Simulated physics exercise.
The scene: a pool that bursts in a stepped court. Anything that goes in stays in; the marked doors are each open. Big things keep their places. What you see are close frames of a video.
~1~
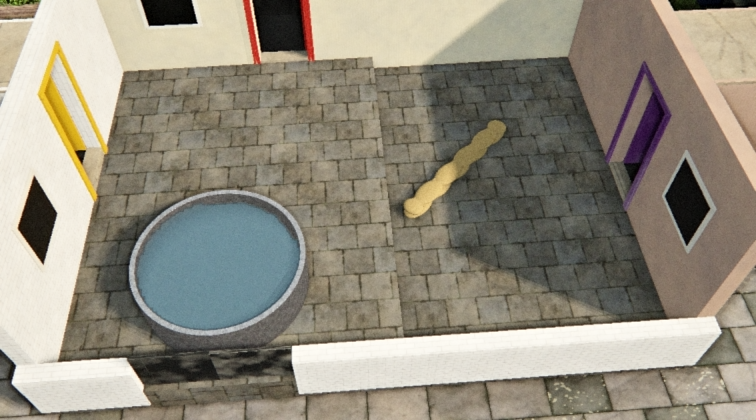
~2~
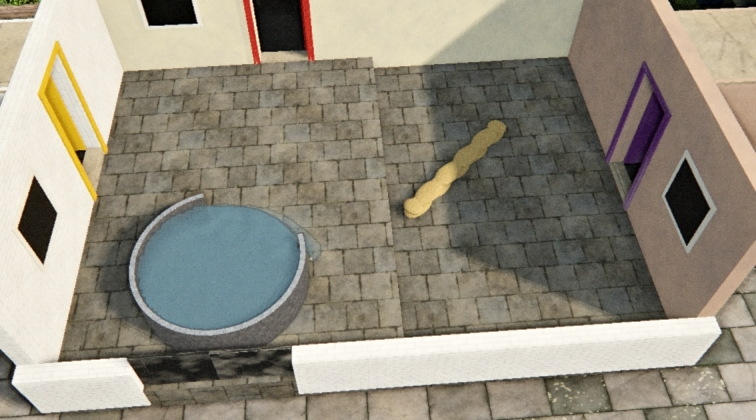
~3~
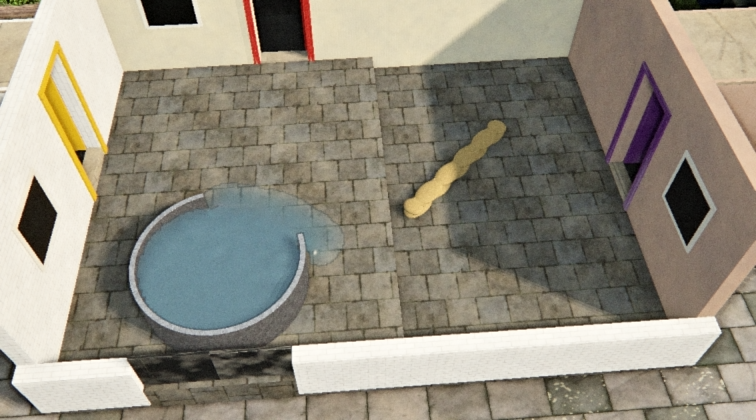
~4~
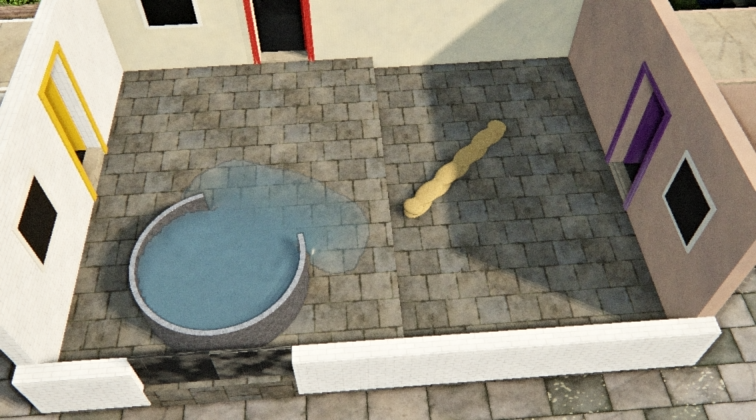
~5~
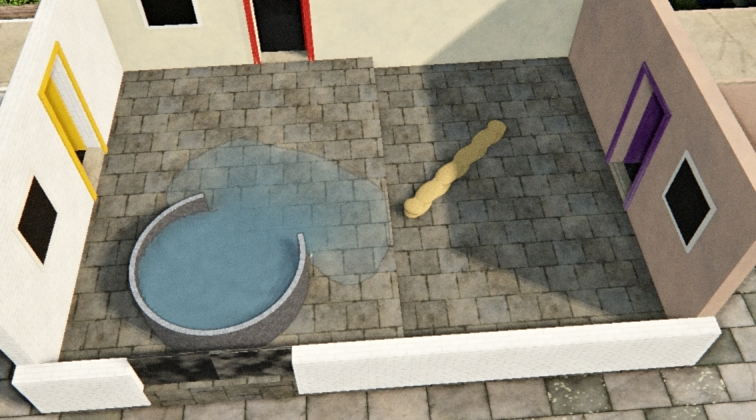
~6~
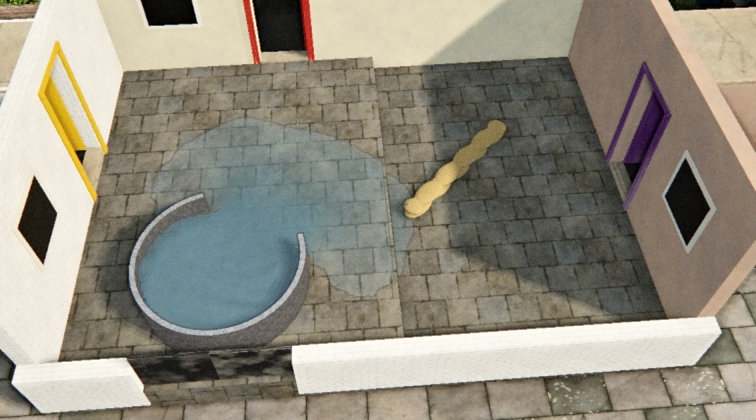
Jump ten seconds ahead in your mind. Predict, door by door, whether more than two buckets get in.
The yellow door does not pass two; the purple door does not pass two; the red door passes two.
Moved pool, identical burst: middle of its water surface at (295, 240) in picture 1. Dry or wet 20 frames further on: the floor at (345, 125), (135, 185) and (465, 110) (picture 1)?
Soaked, spared, soaked.
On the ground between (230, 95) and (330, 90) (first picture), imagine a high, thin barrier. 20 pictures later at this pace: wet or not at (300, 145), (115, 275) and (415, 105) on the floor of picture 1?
Lab note - point 1: Inundated; point 2: Parched; point 3: Inundated.
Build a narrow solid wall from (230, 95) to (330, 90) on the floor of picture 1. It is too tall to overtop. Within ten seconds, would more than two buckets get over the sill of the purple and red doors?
I'd say the purple door misses the limit and the red door misses the limit.
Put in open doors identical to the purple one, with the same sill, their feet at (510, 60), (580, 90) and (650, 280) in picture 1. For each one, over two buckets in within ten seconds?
Above, above, below.
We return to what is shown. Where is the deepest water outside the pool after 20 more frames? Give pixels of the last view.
My pick is (567, 57).
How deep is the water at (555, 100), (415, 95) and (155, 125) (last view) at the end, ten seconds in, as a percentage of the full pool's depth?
8, 12 and 10 per cent, roughly.
A moment on, water covers 35 % of the floor; the yellow door not reached, the purple door not reached, the red door wet at the sill, nothing in.
Next, water covers 45 % of the floor; the yellow door wet at the sill, nothing in, the purple door not reached, the red door over two buckets in.
Then, water covers 50 % of the floor; the yellow door wet at the sill, nothing in, the purple door not reached, the red door far over two buckets in.
Later, water covers 75 % of the floor; the yellow door wet at the sill, nothing in, the purple door wet at the sill, nothing in, the red door far over two buckets in.
In the end, water covers 90 % of the floor; the yellow door wet at the sill, nothing in, the purple door wet at the sill, nothing in, the red door far over two buckets in.
